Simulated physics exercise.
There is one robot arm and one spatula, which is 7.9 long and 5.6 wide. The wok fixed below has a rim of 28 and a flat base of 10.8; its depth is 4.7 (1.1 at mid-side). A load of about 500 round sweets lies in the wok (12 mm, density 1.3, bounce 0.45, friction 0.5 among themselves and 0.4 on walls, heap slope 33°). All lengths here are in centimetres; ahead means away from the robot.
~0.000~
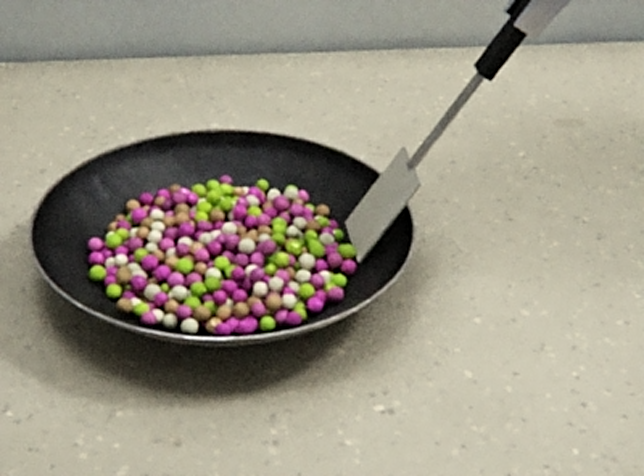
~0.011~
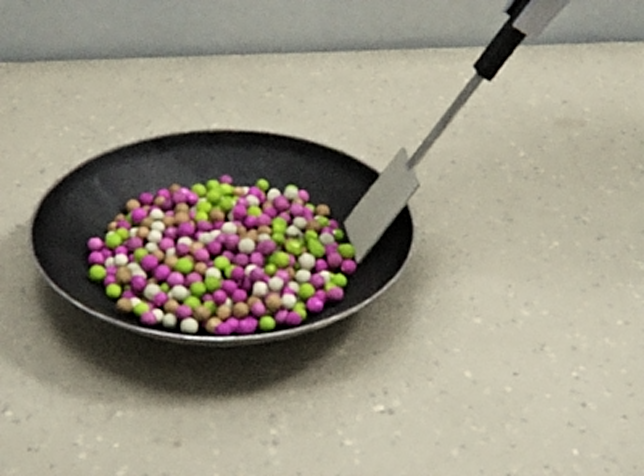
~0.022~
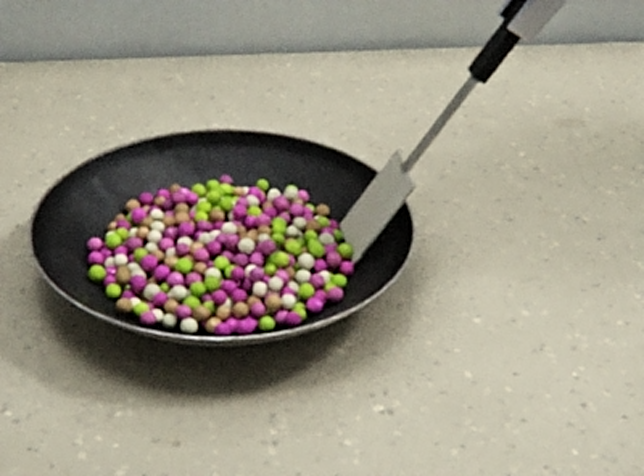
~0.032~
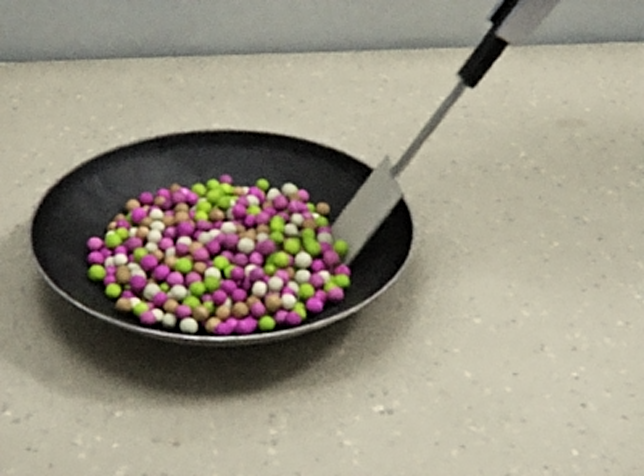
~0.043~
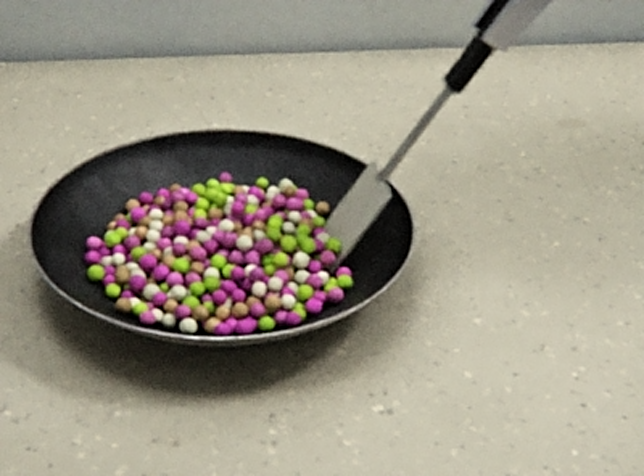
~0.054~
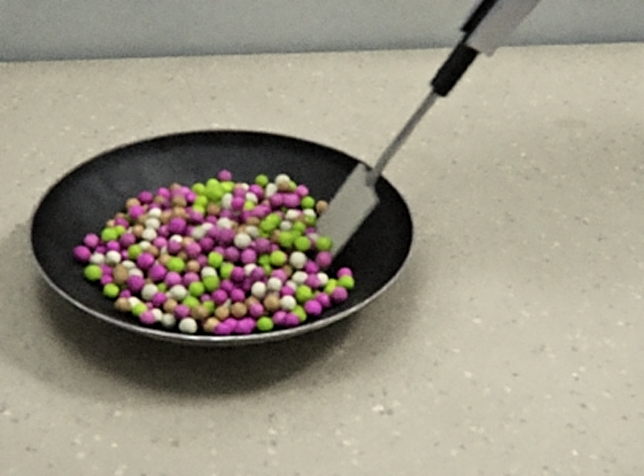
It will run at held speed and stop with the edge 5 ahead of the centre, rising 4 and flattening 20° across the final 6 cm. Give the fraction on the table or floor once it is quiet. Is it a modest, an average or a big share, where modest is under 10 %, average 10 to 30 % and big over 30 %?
Modest.
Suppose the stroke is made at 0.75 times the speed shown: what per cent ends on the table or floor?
Something close to 0 per cent ends up on the table or floor.
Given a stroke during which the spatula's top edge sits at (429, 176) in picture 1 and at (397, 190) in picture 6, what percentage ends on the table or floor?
It works out to about 0 %, more or less.
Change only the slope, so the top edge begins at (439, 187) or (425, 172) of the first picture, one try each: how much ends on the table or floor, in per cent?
Close to 5 and 5 percent respectively.
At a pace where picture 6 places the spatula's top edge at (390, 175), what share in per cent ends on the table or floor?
0 %.
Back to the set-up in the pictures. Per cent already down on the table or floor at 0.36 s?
Fraction noted: Close to 5 per cent.
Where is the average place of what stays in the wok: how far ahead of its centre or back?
About 3.5 cm ahead.
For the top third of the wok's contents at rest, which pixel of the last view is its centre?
Look near (128, 242).
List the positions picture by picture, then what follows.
In the first frame, spatula top edge at (412, 164), sloping 58°; upper third of the load around (230, 244), from x 95 to 350, top at y 180; 495 in the wok.
In the second frame, spatula top edge at (411, 165), sloping 58°; upper third of the load around (229, 244), from x 95 to 350, top at y 180.
In the third frame, spatula top edge at (407, 167), sloping 58°; upper third of the load around (229, 244), from x 95 to 345, top at y 180.
In the fourth frame, spatula top edge at (396, 172), sloping 58°; upper third of the load around (231, 243), from x 95 to 345, top at y 180.
In the fifth frame, spatula top edge at (382, 177), sloping 58°; upper third of the load around (230, 240), from x 95 to 345, top at y 180.
In the sixth frame, spatula top edge at (369, 181), sloping 58°; upper third of the load around (227, 241), from x 80 to 345, top at y 175; 495 in the wok.
After 0.09 s, sloping 58°, highest piece 7 above the table; 495 in the wok.
After 0.14 s, sloping 51°, highest piece 7 above the table; 495 in the wok.
After 0.36 s, sloping 38°, highest piece 7 above the table; 471 in the wok, 20 on the table or floor, 4 on the blade or in flight.
After 1.41 s, sloping 38°, highest piece 5 above the table; 469 in the wok, 26 on the table or floor.
At rest, 469 in the wok, 26 on the table or floor. That is 5 % on the table or floor.
